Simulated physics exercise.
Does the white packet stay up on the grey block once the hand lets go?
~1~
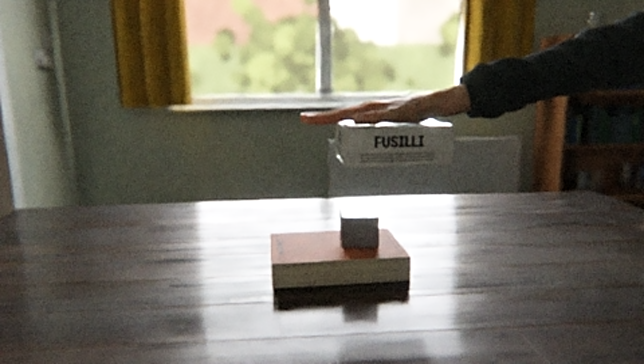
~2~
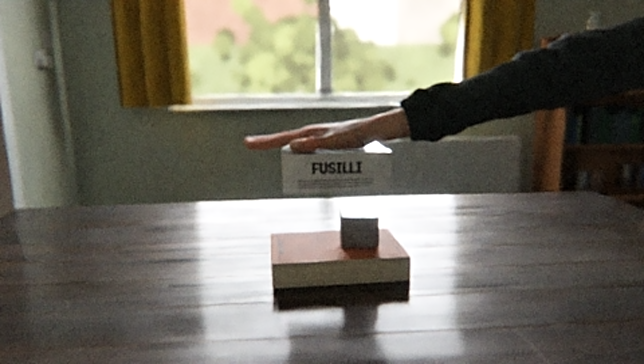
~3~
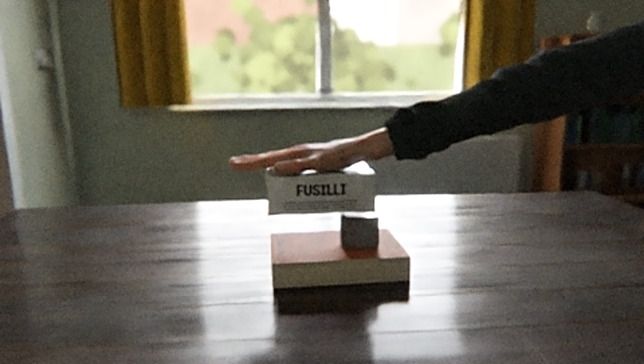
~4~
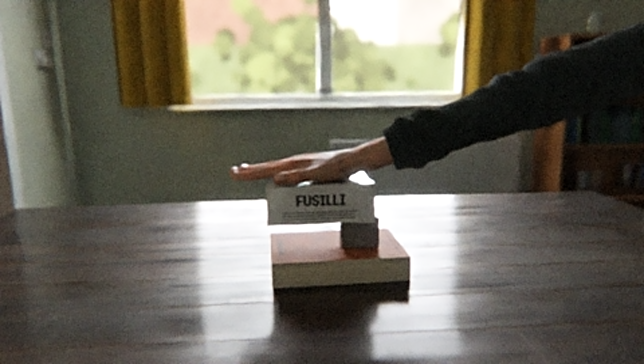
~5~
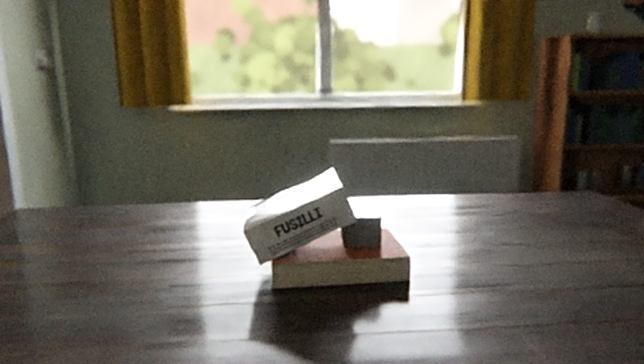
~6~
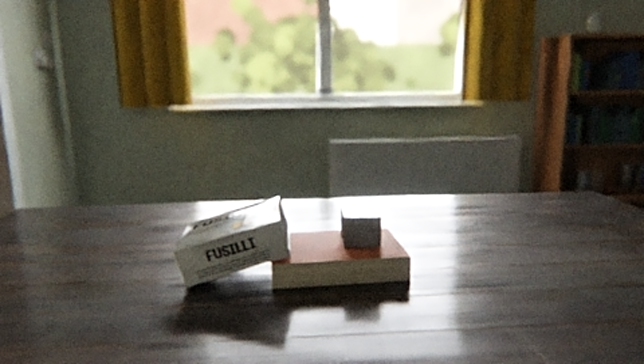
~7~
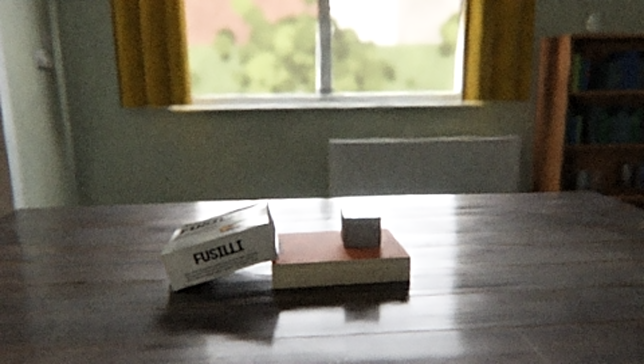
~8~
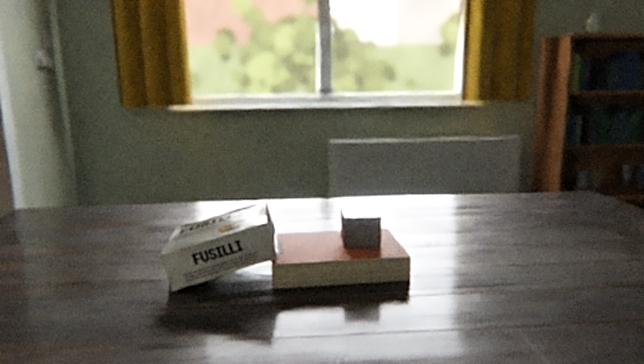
No, the packet tips to the left and slides off, ending up leaning against the orange book. The grey block and the book stay where they are.
